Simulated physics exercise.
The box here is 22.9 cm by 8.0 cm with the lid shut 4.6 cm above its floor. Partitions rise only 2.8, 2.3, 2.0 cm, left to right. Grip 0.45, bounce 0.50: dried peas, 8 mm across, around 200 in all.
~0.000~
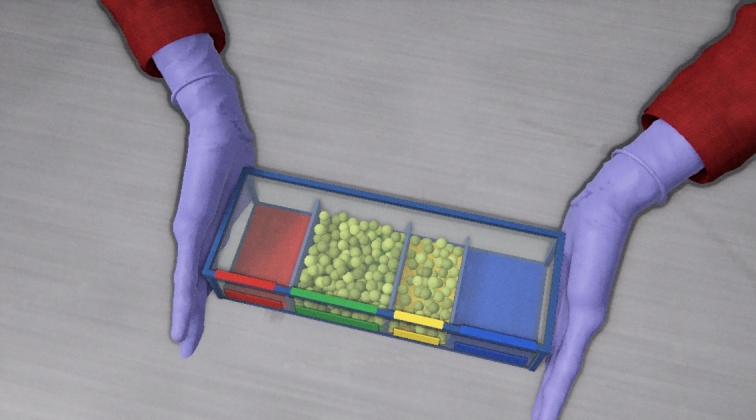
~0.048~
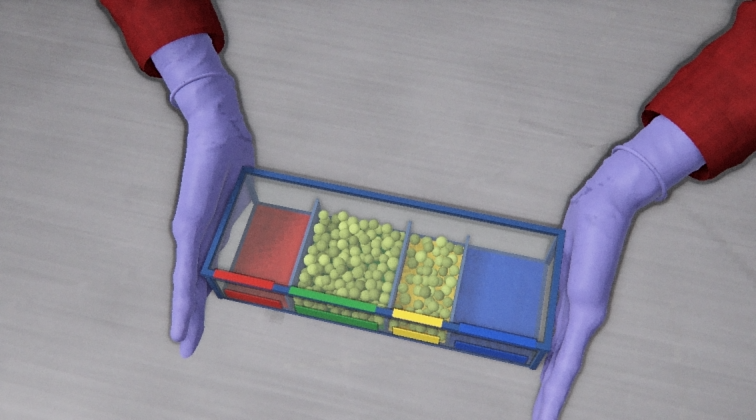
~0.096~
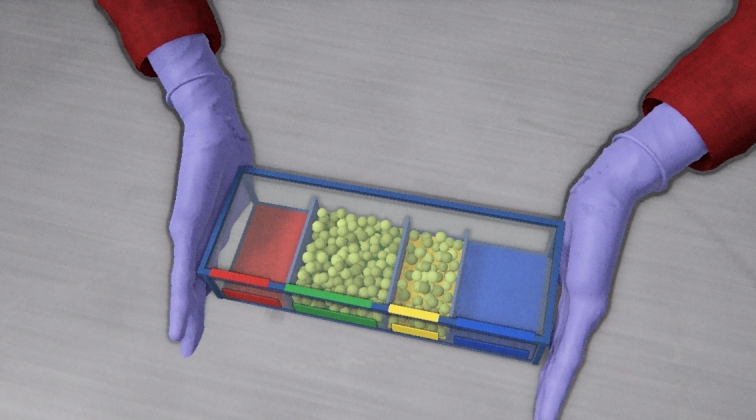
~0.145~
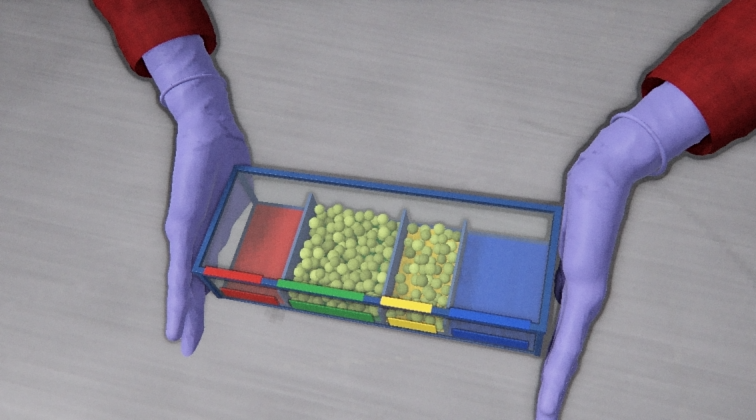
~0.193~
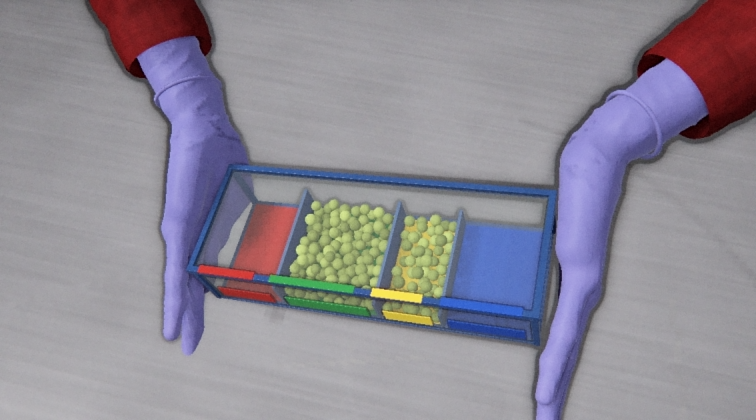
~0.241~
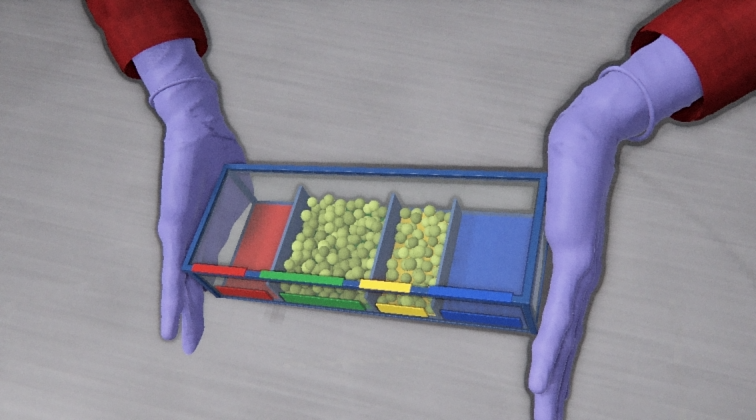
Over a grey surface, two gloved hands gradually tilt a divided clear box of green balls.
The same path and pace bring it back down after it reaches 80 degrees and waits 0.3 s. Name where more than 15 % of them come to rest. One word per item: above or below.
In order - red: Above; blue: Below; green: Above; yellow: Above.
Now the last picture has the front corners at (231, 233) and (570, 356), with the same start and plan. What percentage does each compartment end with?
The compartments end with red 0 per cent, blue 45 per cent, green 30 per cent and yellow 25 per cent.
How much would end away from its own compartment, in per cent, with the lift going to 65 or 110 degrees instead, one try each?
First try: Around 10 %; second try: Around 85 %.
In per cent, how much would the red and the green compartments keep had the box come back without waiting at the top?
Final amounts would be red 25% and green 55%.
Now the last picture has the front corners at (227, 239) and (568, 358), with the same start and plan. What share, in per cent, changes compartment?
About 45 %.
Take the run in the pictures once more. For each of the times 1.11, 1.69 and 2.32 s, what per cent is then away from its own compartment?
Roughly 20, 30, 30.
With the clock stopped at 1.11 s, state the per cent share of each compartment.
You'd find red at 20, blue at 0, green at 55 and yellow at 25 per cent.
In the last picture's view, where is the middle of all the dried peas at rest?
(323, 265).
After 1.11 s, tilt 80 degrees; red 20 %, green 55 %, yellow 25 %.
After 1.69 s, tilt 41 degrees; red 30 %, green 50 %, yellow 25 %.
After 2.32 s, tilt 0 degrees; red 30 %, green 50 %, yellow 25 %.
By 2.8 s all is still; red 30 %, blue 0 %, green 50 %, yellow 25 %.
